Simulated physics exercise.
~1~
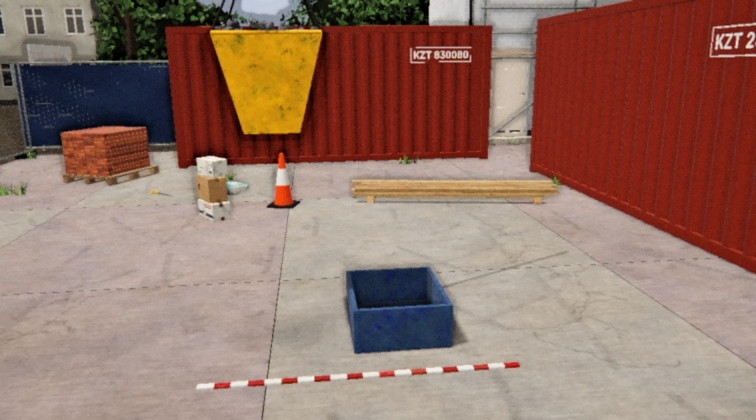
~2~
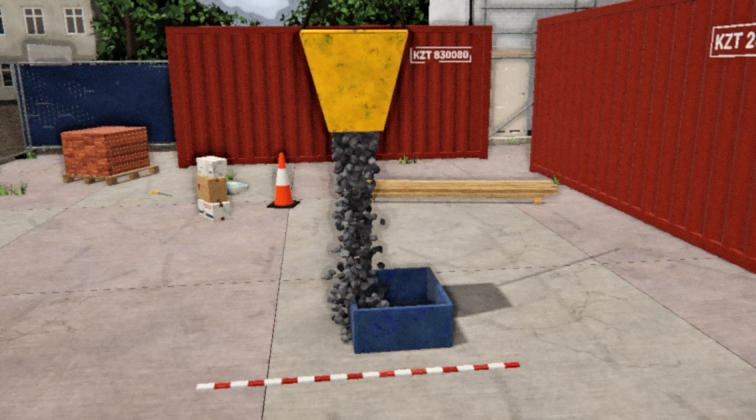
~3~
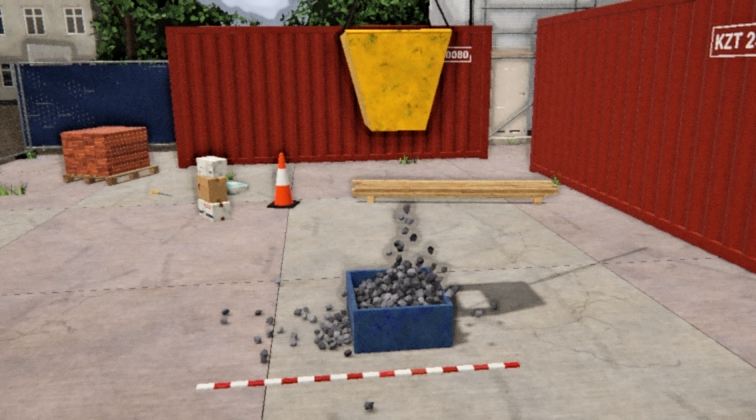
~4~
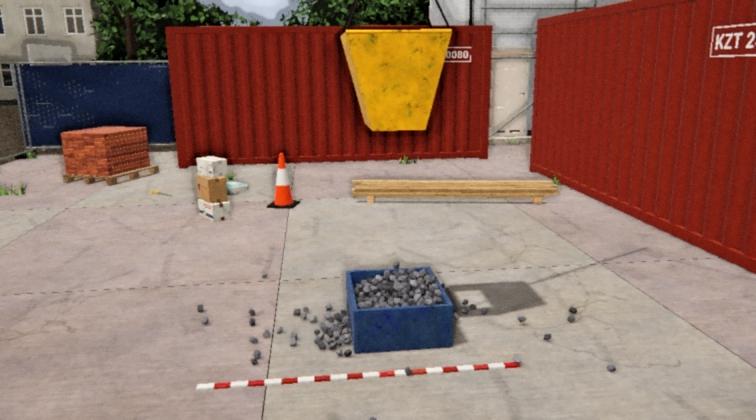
A yellow skip moved right across a concrete yard, pouring a thick stream of grey stones from its open bottom toward a blue bin. Most landed inside, heaping it full, while a few ended up scattered on the ground, mainly to the left.
